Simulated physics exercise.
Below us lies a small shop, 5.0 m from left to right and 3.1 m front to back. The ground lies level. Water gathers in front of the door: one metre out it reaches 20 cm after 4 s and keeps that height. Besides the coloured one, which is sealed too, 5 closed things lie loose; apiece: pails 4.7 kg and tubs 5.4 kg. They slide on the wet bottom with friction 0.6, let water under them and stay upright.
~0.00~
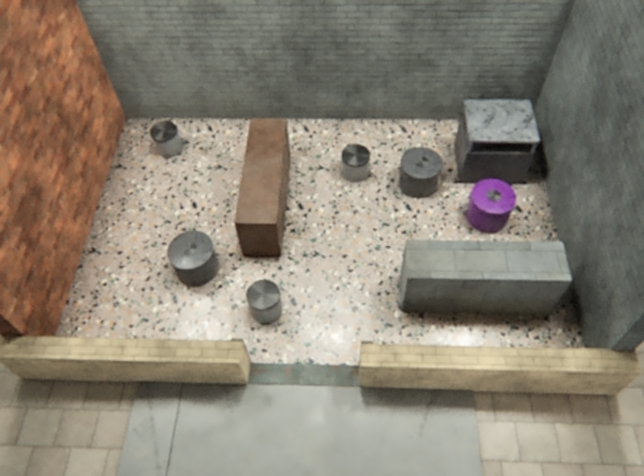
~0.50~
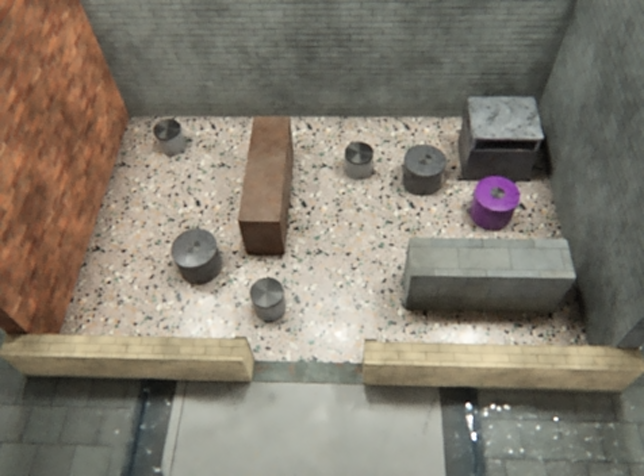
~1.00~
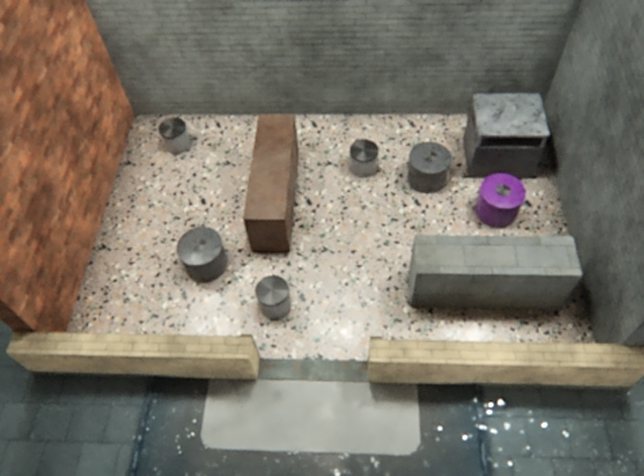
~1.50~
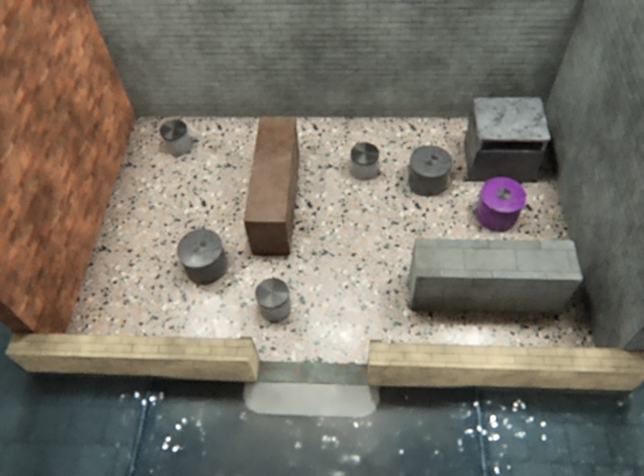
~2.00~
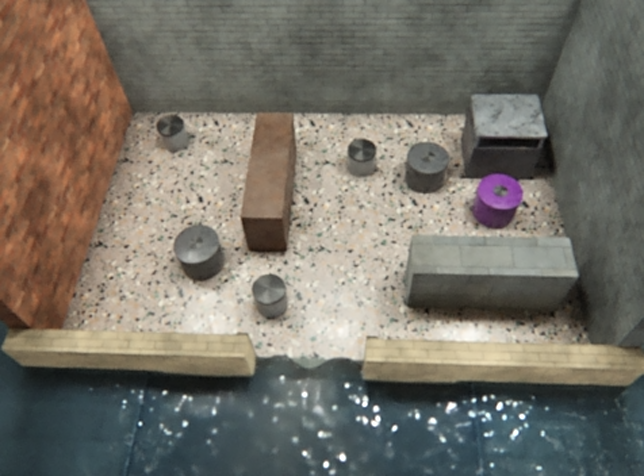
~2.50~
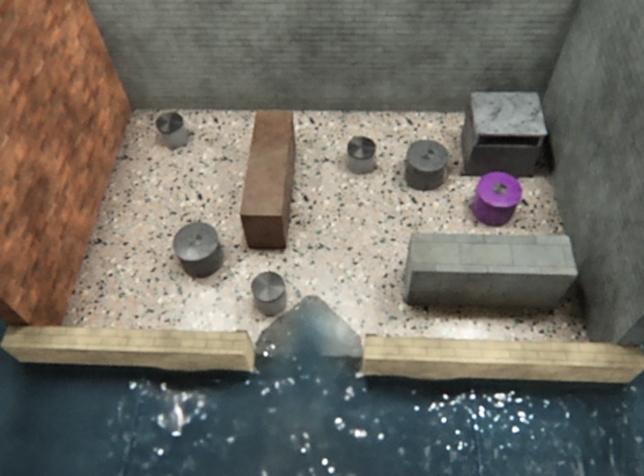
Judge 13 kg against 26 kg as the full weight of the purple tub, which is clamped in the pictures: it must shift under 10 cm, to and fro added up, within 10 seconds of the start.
For it, the smaller load will do.
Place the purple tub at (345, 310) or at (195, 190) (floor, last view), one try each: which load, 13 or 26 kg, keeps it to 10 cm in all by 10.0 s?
In that order: It takes the larger; either load holds.
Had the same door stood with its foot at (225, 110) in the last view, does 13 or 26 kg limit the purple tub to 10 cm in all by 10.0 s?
In that case the smaller load will do.
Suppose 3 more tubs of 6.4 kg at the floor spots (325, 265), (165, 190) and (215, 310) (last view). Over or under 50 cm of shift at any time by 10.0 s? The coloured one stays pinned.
In that order: Past it, short of it, short of it.
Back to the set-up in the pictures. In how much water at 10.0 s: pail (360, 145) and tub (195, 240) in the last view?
About 7 and 7 cm.
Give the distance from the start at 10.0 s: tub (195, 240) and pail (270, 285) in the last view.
In that order: 140 cm, 140 cm.
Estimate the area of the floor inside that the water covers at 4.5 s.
Roughly 5.5 m2.
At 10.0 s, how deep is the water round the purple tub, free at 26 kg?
About 5 cm.
After 3.5 s the purple tub would be 0 cm from its start with 13 kg and 0 cm from its start with 26 kg; 0 cm of water round it then.
After 4.5 s the purple tub would be 0 cm from its start with 13 kg and 0 cm from its start with 26 kg; 0 cm of water round it then.
After 7.0 s the purple tub would be 0 cm from its start with 13 kg and 0 cm from its start with 26 kg; 2 cm of water round it then.
After 10.0 s the purple tub would be 0 cm from its start with 13 kg and 0 cm from its start with 26 kg; 5 cm of water round it then.
